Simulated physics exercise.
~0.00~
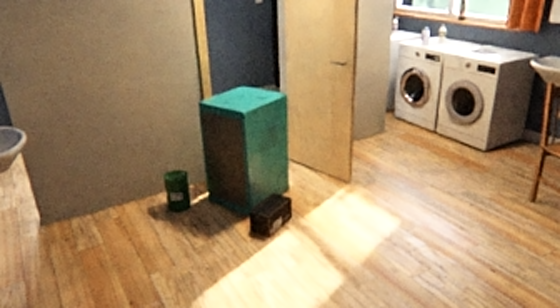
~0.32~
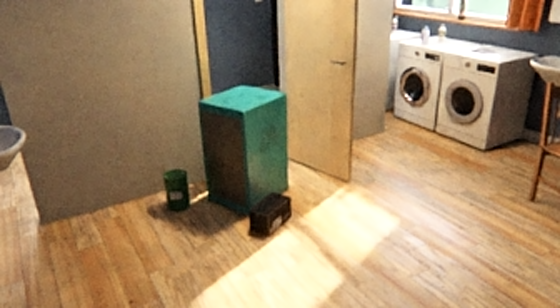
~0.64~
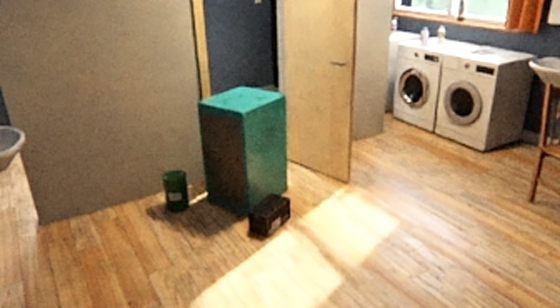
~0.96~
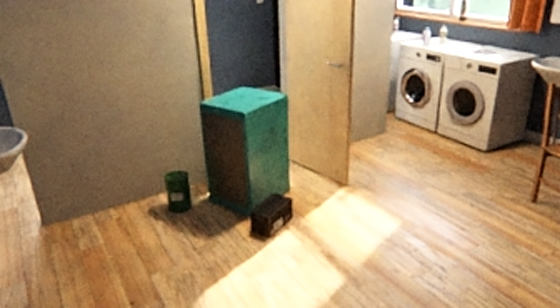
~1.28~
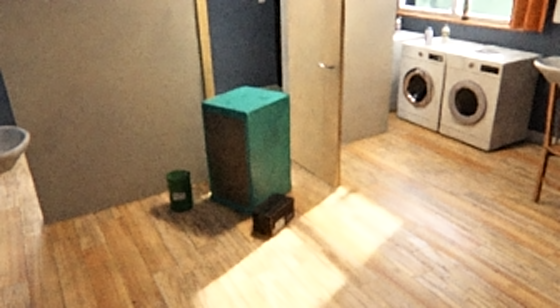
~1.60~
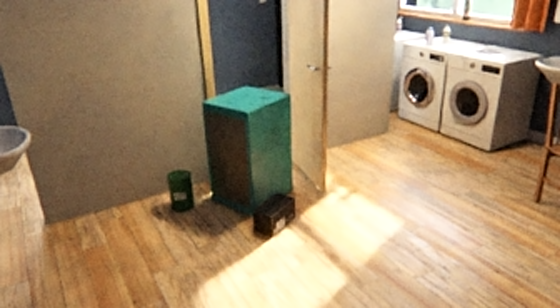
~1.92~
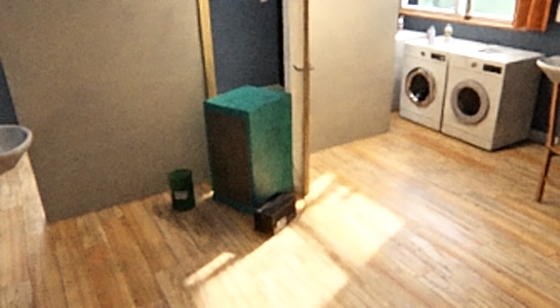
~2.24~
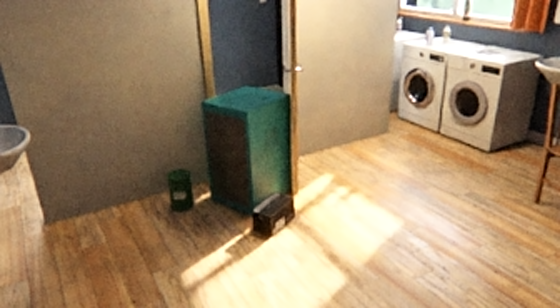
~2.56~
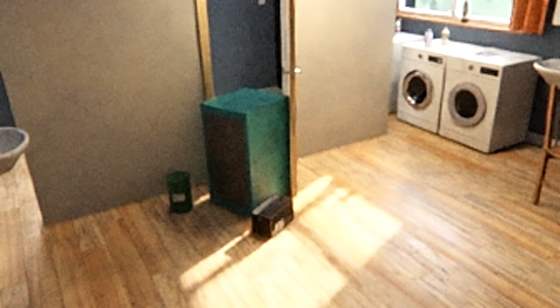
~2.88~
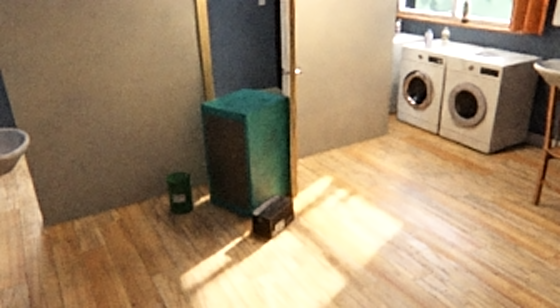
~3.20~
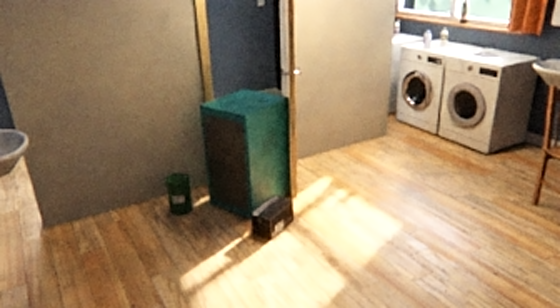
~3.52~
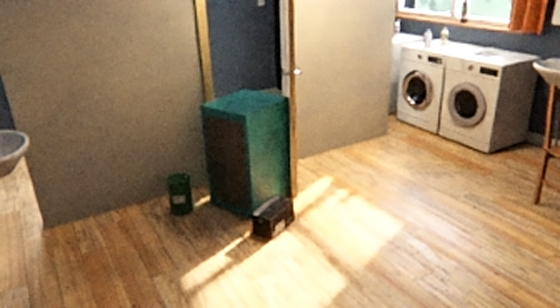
A pale door in a room with a wooden floor swung partway toward a tall turquoise box and then stopped, still open. The box, a green canister and a small black container stayed where they were, with two white washing machines standing off to the right.
